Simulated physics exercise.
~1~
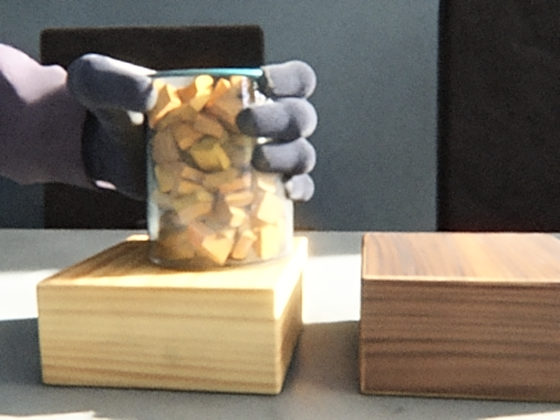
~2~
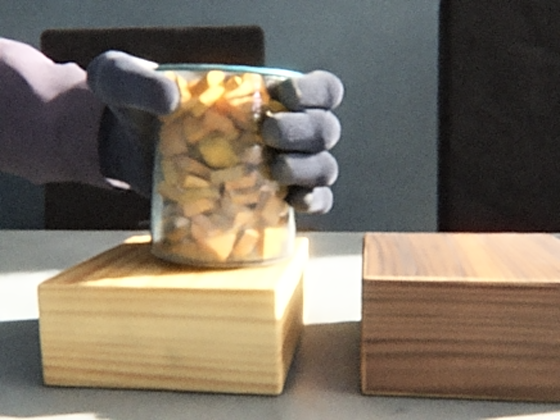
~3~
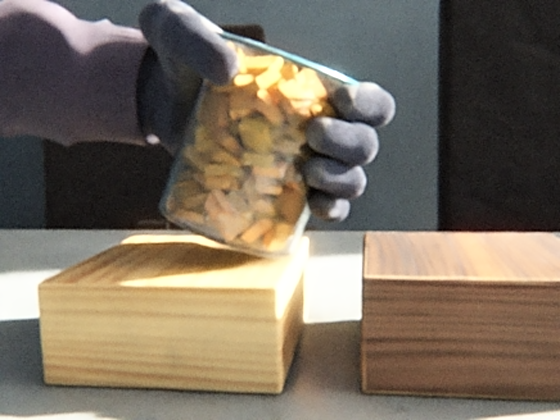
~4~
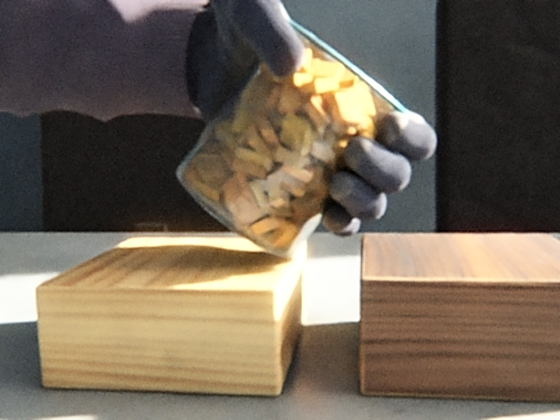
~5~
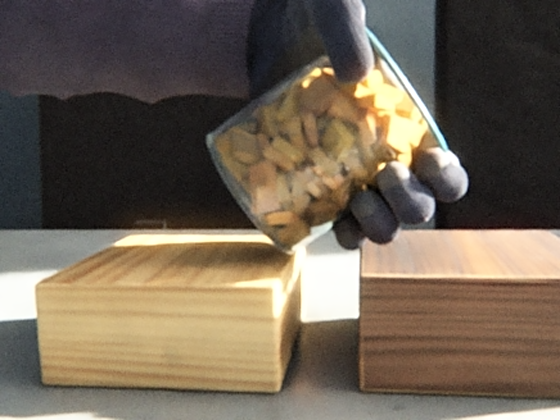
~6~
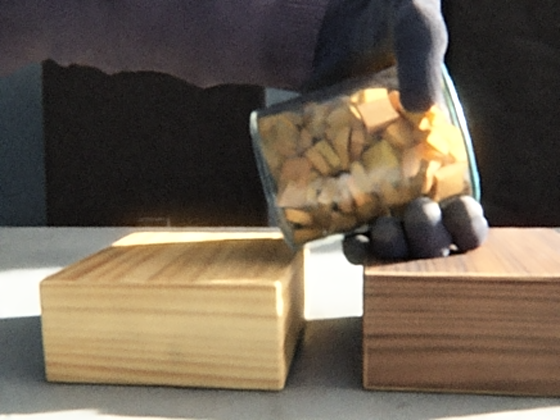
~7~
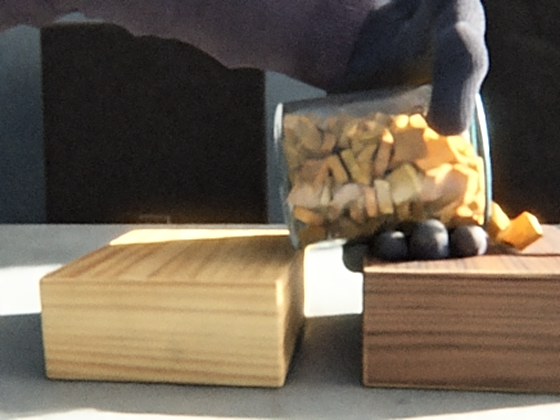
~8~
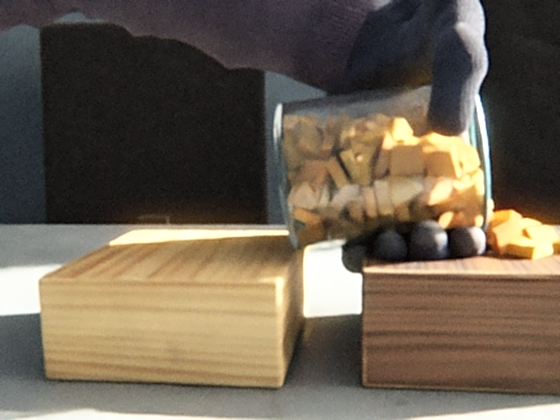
A gloved hand lifted a glass full of orange-yellow cereal squares off a pale wooden block and tipped it steadily to the right until it lay against the darker block, where a few pieces tumbled out onto the top while most stayed inside.
